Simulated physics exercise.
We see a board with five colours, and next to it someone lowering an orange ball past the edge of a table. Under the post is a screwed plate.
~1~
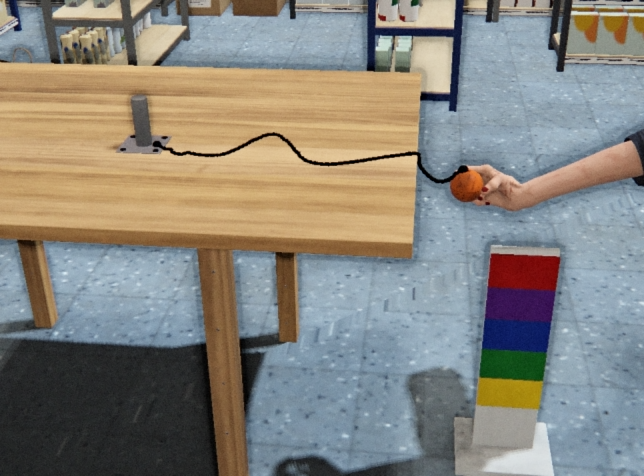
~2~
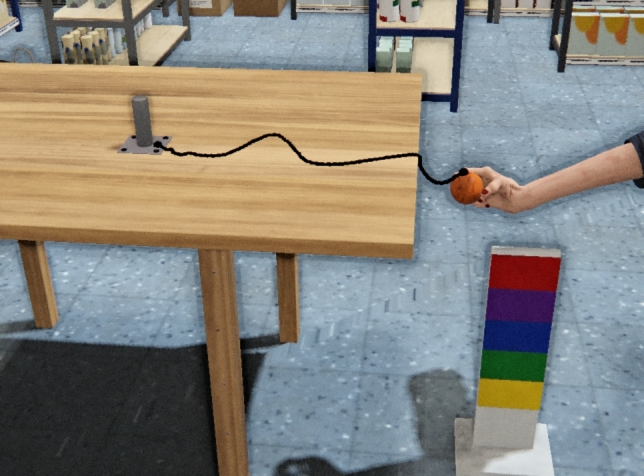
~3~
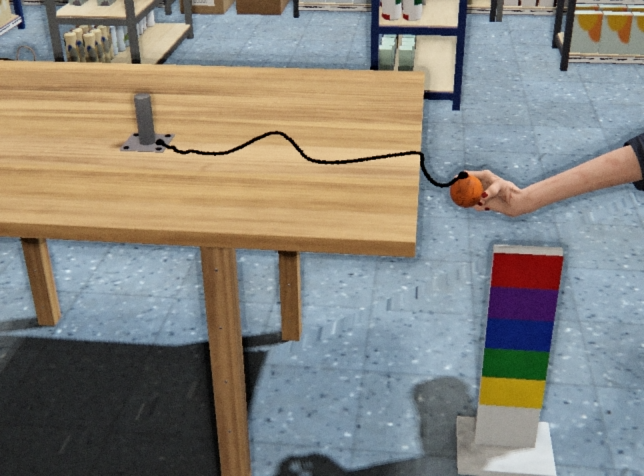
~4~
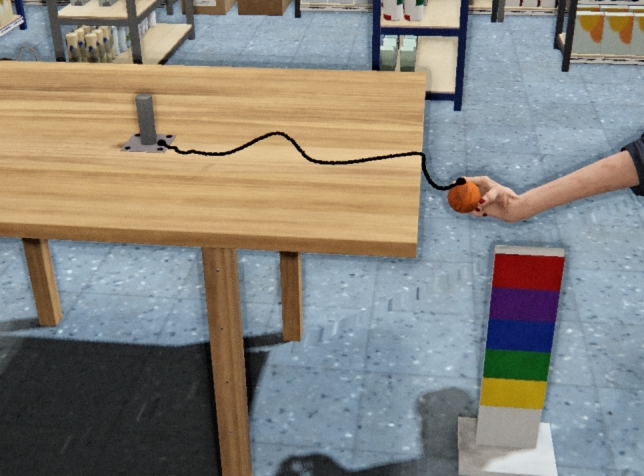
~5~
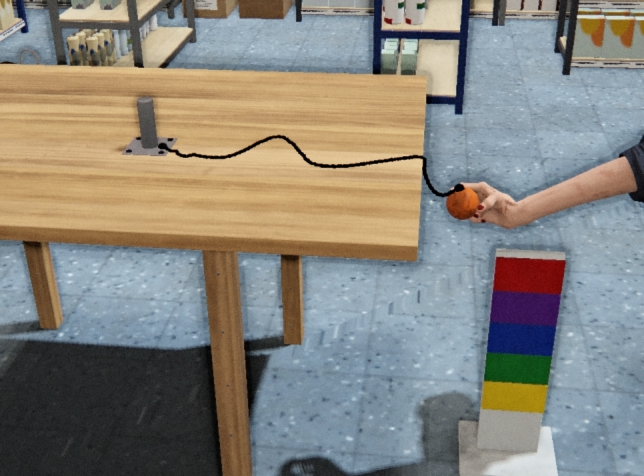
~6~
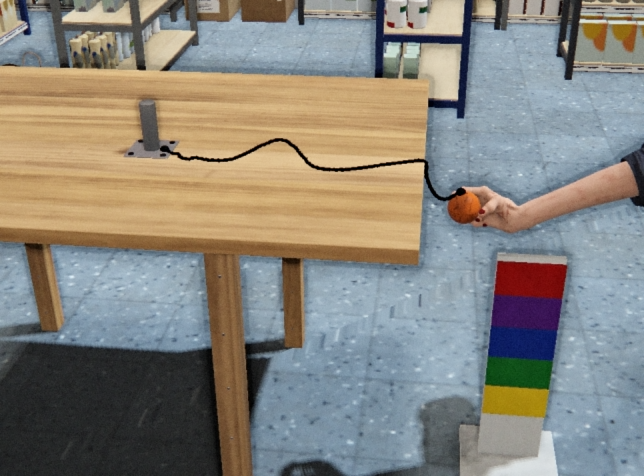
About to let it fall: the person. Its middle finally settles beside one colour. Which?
Purple.
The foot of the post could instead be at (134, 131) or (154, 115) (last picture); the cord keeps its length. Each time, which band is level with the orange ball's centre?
For the first spot, red; for the second, red.
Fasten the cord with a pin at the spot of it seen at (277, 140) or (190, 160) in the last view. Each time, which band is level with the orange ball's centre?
It would be red; purple.
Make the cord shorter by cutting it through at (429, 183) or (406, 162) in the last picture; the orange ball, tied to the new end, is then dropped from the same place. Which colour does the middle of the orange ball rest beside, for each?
Red; higher than all five.
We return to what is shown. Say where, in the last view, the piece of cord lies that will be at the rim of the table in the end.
In the last picture it is at roughly (343, 170).
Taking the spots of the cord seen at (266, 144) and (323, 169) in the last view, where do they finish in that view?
First one close to (299, 153), second close to (407, 157).
Soon after, ball near (390, 298); level with purple.
After that, ball near (432, 307); level with purple.
In the end, ball near (424, 308); level with purple. The purple one.
